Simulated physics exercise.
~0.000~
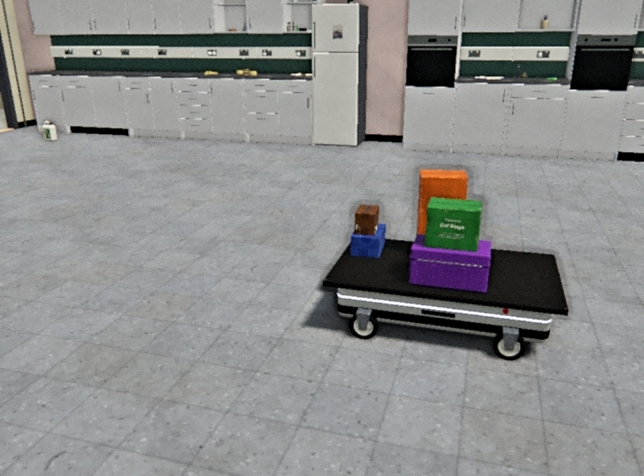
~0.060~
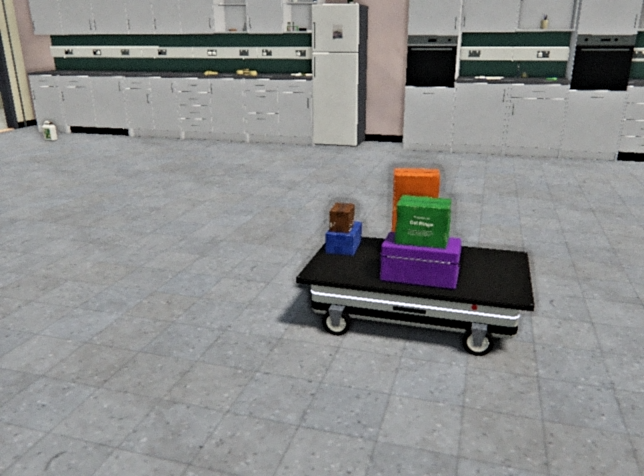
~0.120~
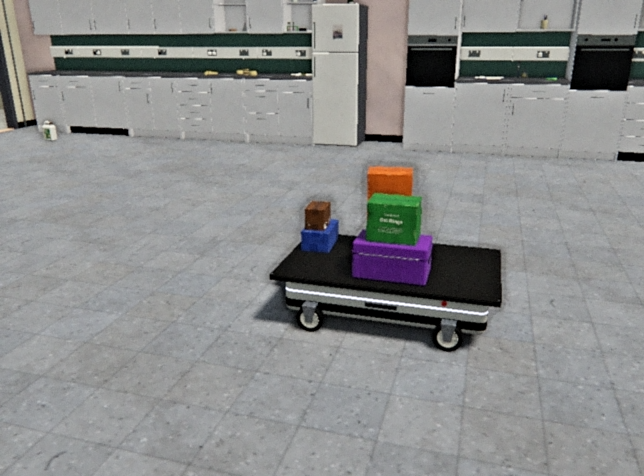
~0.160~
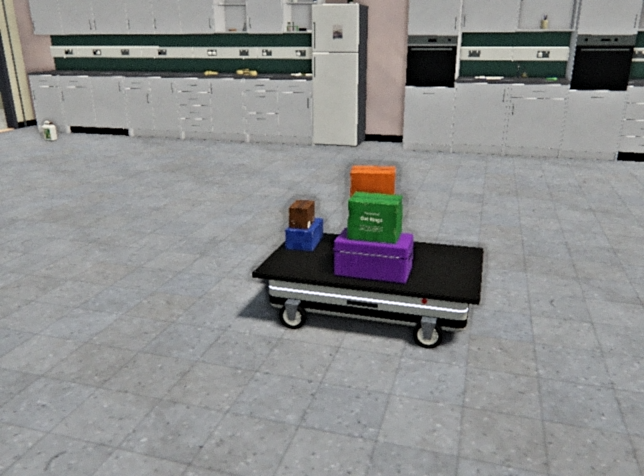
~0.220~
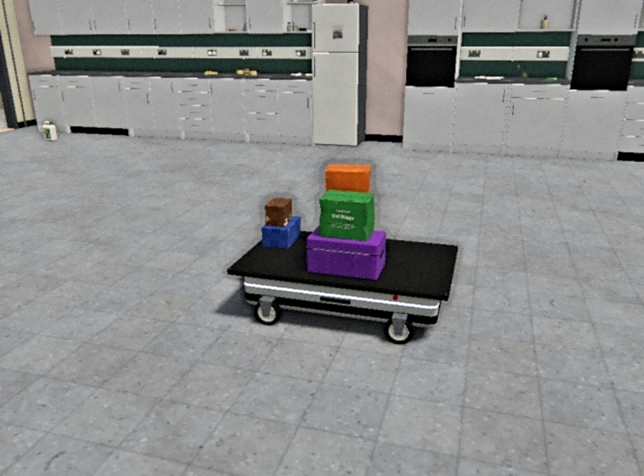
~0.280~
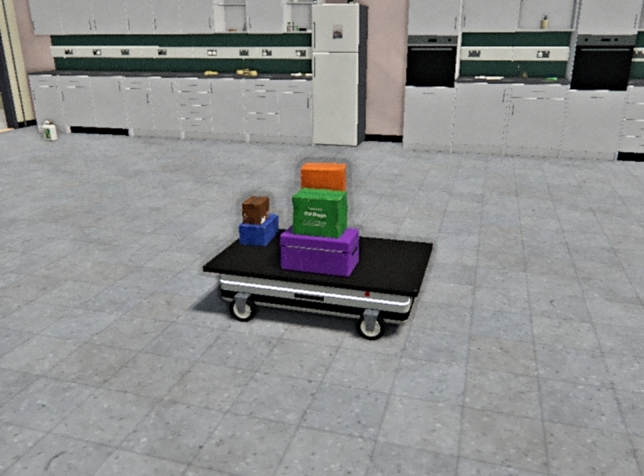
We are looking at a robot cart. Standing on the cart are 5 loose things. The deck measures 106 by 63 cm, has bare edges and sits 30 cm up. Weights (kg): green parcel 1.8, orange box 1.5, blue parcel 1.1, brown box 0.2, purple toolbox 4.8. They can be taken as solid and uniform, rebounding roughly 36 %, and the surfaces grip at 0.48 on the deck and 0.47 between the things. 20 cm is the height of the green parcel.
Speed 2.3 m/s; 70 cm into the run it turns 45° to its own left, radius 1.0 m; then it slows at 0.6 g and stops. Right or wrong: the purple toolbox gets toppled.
Wrong.
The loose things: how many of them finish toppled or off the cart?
I get 4.
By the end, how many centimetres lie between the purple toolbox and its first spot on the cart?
About 20 cm.
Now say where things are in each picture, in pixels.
Cart has run 0 cm; purple toolbox (450, 262); green parcel (454, 224), in the first frame.
Cart has run 14 cm; blue parcel (344, 237); brown box (342, 218), in the second frame.
Cart has run 28 cm; green parcel (394, 219), in the third frame.
Cart has run 37 cm; blue parcel (305, 233); brown box (302, 214), in the fourth frame.
Cart has run 51 cm; green parcel (347, 215), in the fifth frame.
Cart has run 64 cm; purple toolbox (320, 249); blue parcel (259, 229), in the sixth frame.
Around 0.58 s, cart has run 133 cm, turned 28°; orange box, blue parcel and brown box now off the cart; purple toolbox shifted 9 cm near (194, 249); green parcel shifted 14 cm.
Around 0.88 s, cart has run 199 cm, turned 45°; purple toolbox shifted 15 cm near (54, 273); green parcel at 31° to upright.
Finally (1.7 s), off the cart and tipped over, orange box and brown box; off the cart but upright, blue parcel; on their side or leaning hard on the cart, green parcel; not toppled but over 10 cm from the start, purple toolbox.
